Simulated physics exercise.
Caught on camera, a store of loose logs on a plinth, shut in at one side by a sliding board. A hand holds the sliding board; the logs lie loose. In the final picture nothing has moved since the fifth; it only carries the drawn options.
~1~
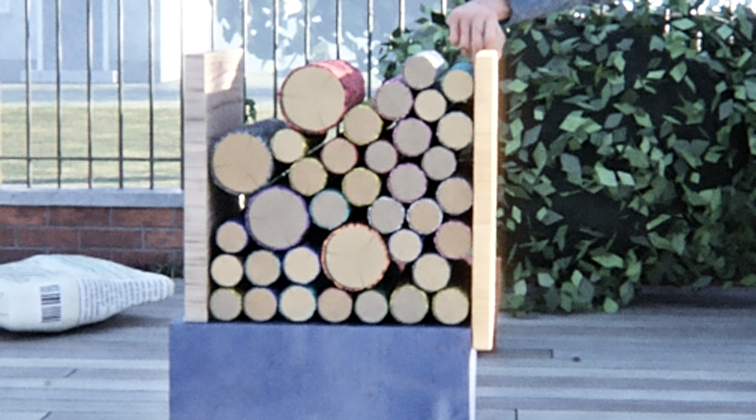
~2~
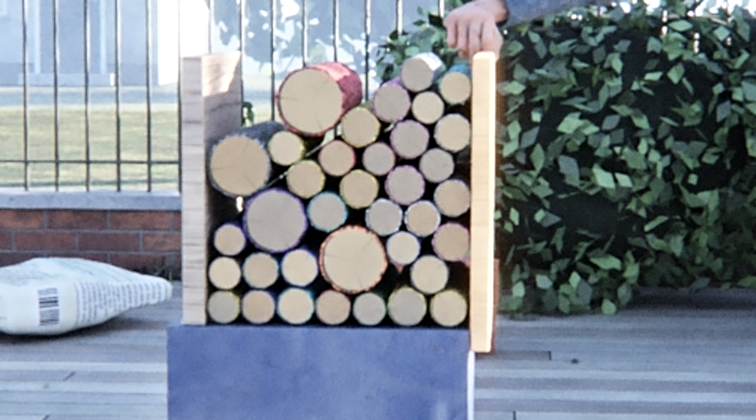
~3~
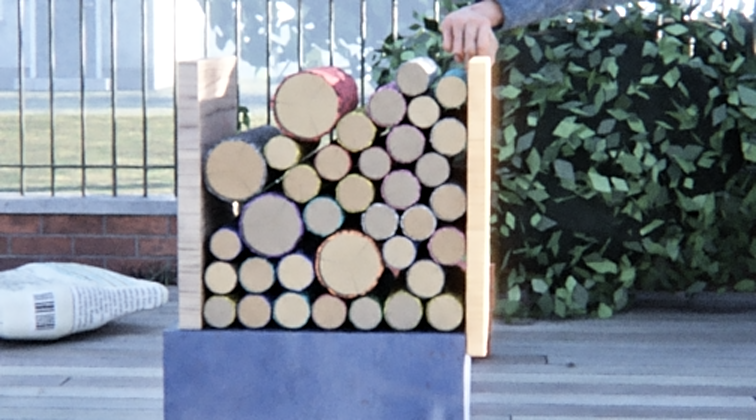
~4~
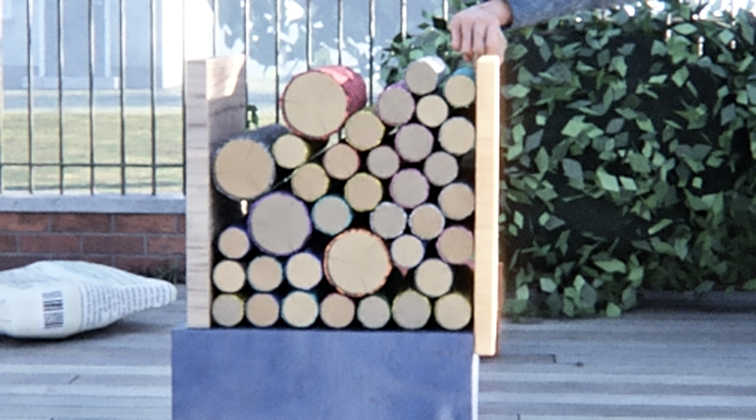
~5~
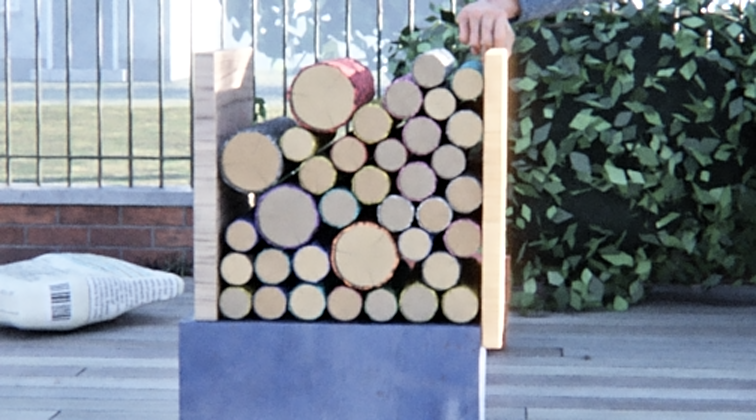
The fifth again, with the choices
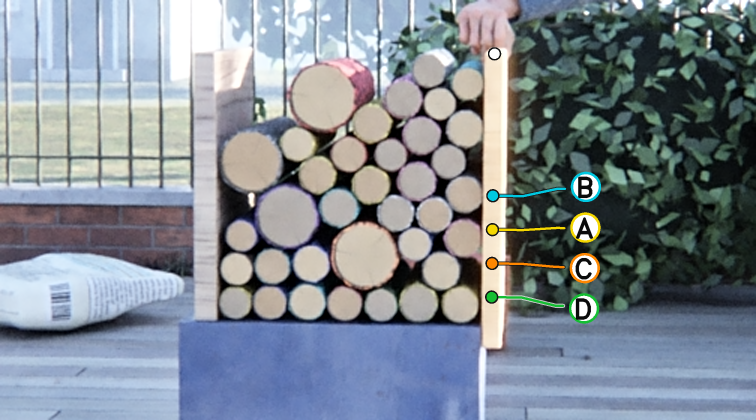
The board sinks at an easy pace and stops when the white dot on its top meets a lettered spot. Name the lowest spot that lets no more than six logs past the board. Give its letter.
B is the limit.
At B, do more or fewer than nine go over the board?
It loses fewer than nine.
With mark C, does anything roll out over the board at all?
Yes, at C.
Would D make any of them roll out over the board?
Yes.
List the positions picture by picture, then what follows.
The first picture shows a log (277, 219); a log (231, 237); a log (381, 157).
The second picture shows a log (379, 159); a log (239, 166).
The third picture shows a log (412, 79); side board (479, 194).
The fourth picture shows a log (228, 311); a log (411, 310).
The fifth picture shows a log (414, 244); a log (287, 217); a log (241, 236).
On the marked copy, A at (492, 230); B at (493, 196); C at (492, 263); D at (492, 297); the white dot at (494, 54).
Taking B. A third of the way, top of the board (485, 119).
Two thirds of the way, top of the board (484, 193).
When it is over, top of the board (484, 195), five out over the board.
As for the rest, A more than six out over the board; C more than six out over the board; D more than six out over the board.
